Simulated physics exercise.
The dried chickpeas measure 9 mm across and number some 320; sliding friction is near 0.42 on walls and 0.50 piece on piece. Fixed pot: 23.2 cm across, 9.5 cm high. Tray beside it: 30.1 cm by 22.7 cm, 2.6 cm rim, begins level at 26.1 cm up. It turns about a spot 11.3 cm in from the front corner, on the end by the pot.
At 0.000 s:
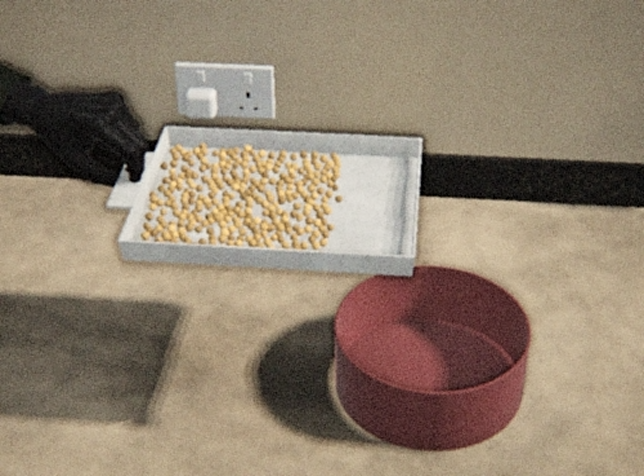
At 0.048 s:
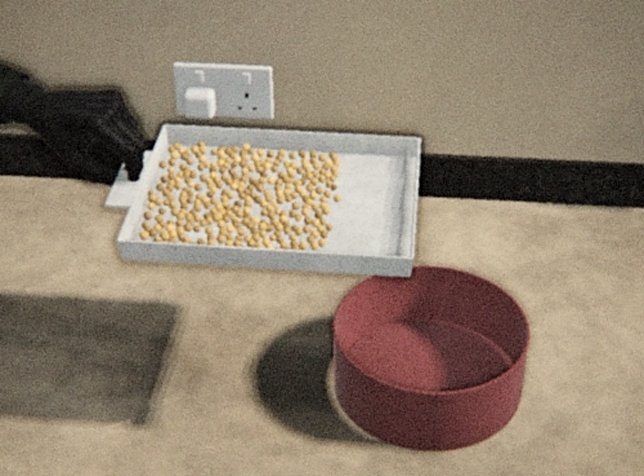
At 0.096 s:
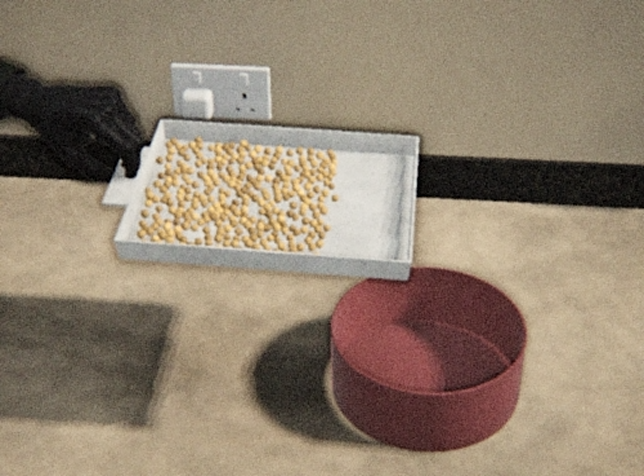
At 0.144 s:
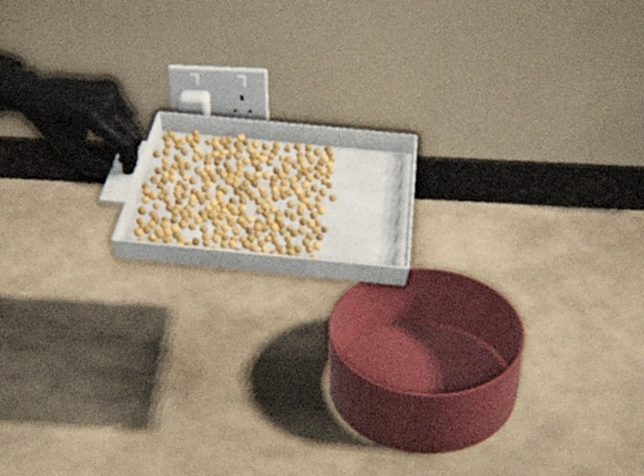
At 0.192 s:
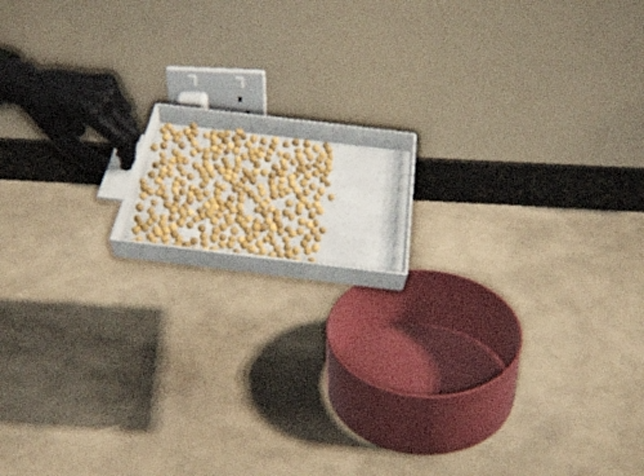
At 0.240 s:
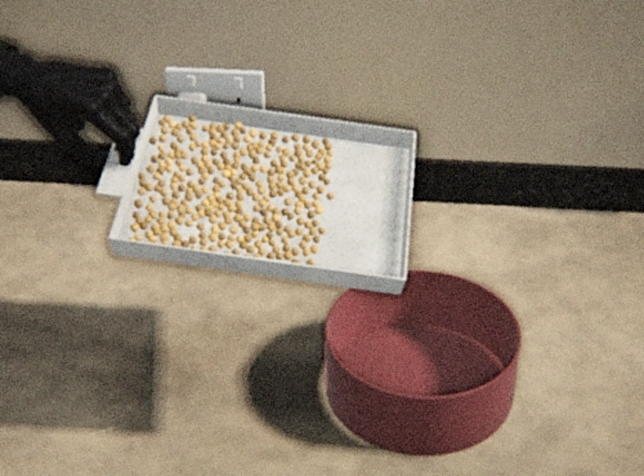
A pale tray of dried chickpeas, gripped by a black hand, tilts slightly down rightward.
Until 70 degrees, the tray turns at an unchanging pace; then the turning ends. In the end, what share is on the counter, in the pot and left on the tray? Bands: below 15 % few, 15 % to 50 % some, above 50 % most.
Result: Counter: Few, pot: Few, left on the tray: Most.
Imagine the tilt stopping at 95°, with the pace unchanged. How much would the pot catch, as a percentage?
I'd put it at close to 45 per cent.
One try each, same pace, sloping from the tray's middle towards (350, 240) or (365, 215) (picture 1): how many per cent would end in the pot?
Some 0 and 10 per cent.
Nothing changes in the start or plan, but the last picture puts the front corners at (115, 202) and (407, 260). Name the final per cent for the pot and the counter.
Final per cent - pot 0, counter 0.
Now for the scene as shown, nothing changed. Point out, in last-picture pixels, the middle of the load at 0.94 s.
(291, 241), roughly.
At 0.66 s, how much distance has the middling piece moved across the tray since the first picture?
Roughly 7 cm.
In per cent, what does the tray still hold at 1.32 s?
About 100% of the load.
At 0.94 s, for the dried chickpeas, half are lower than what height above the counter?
Around 28 cm up.
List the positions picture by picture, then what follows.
The first picture shows tray tilt 0 degrees, front corners at (122, 239) and (412, 255); middle of the pieces at (249, 200); pot at (432, 325).
The second picture shows tray tilt 1 degrees, front corners at (120, 239) and (410, 256); middle of the pieces at (247, 200).
The third picture shows tray tilt 3 degrees, front corners at (118, 239) and (408, 260); middle of the pieces at (245, 198).
The fourth picture shows tray tilt 6 degrees, front corners at (116, 238) and (406, 266), lowest corner right front; middle of the pieces at (243, 196).
The fifth picture shows tray tilt 9 degrees, front corners at (114, 238) and (404, 272), lowest corner right front; middle of the pieces at (241, 194).
The sixth picture shows tray tilt 12 degrees, front corners at (113, 236) and (403, 277), lowest corner right front; middle of the pieces at (240, 191); pot at (423, 330). Its pace works out near 65 degrees a second.
After 0.66 s, tilt 40 degrees; the tray holds 100 %, the pot 0 %.
After 0.94 s, tilt 59 degrees; the tray holds 100 %, the pot 0 %.
After 1.32 s, tilt 70 degrees; the tray holds 100 %, the pot 0 %.
In the end, at 1.9 s, counter 0 %, pot 0 %, tray 95 %.
